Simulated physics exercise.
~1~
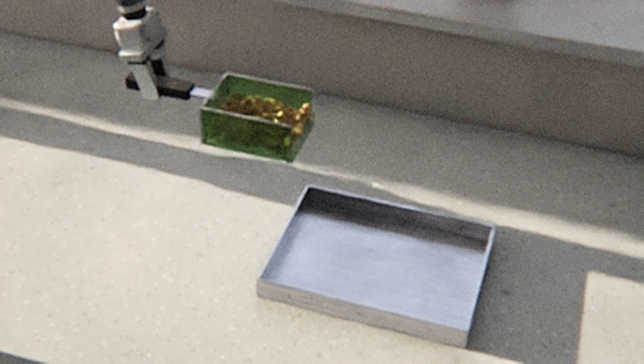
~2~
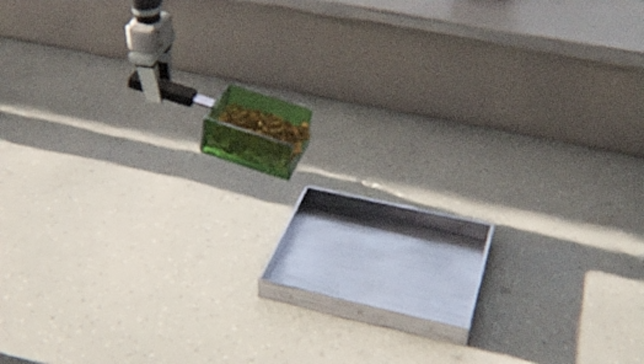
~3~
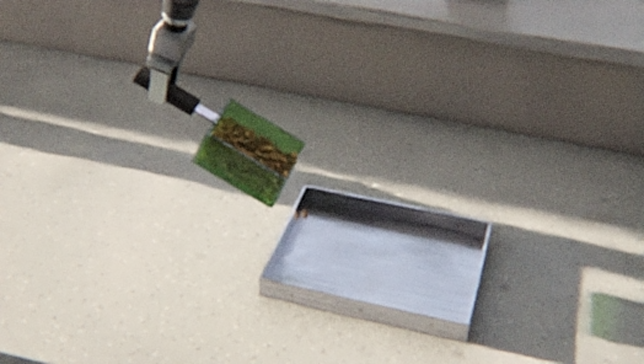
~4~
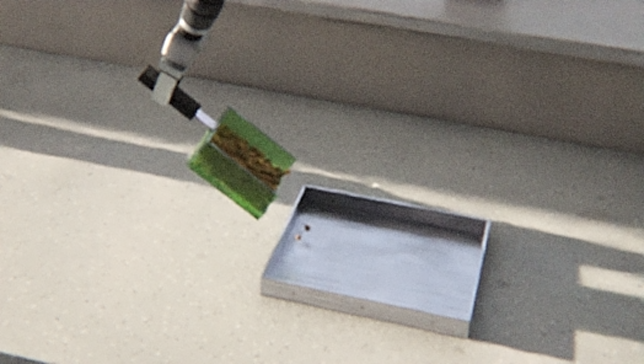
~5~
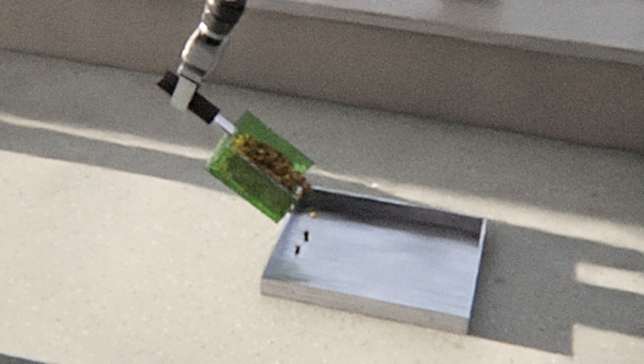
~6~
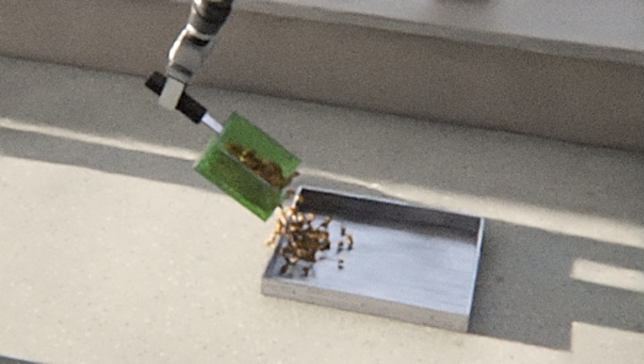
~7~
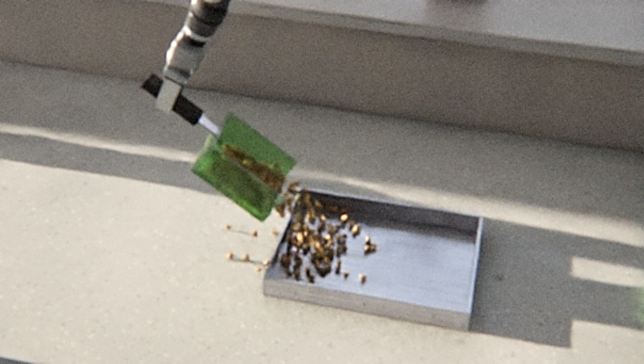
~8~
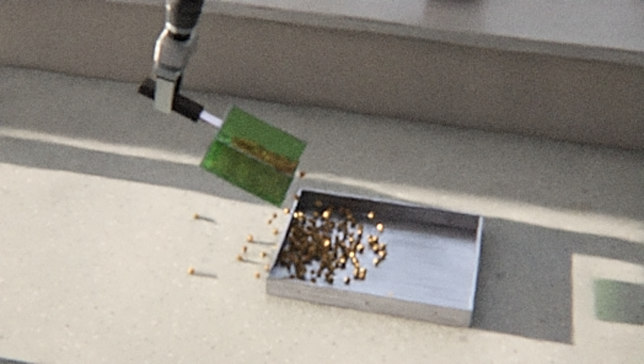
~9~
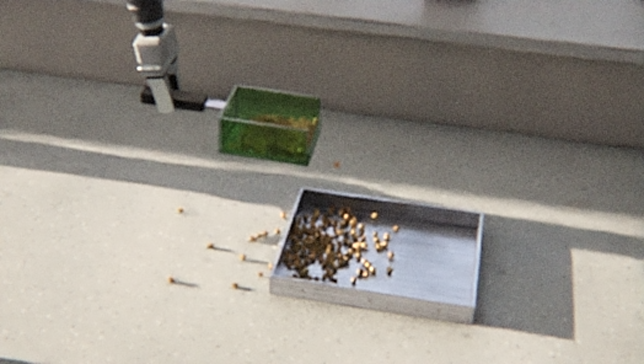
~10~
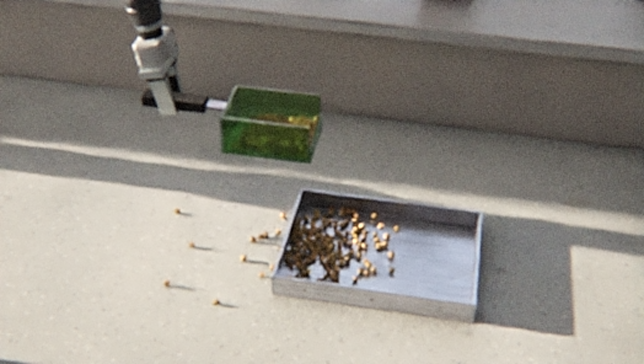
Robot arm tilting a green box, spilling golden-brown pellets into a metal tray and onto the table, then levelling it part-full.
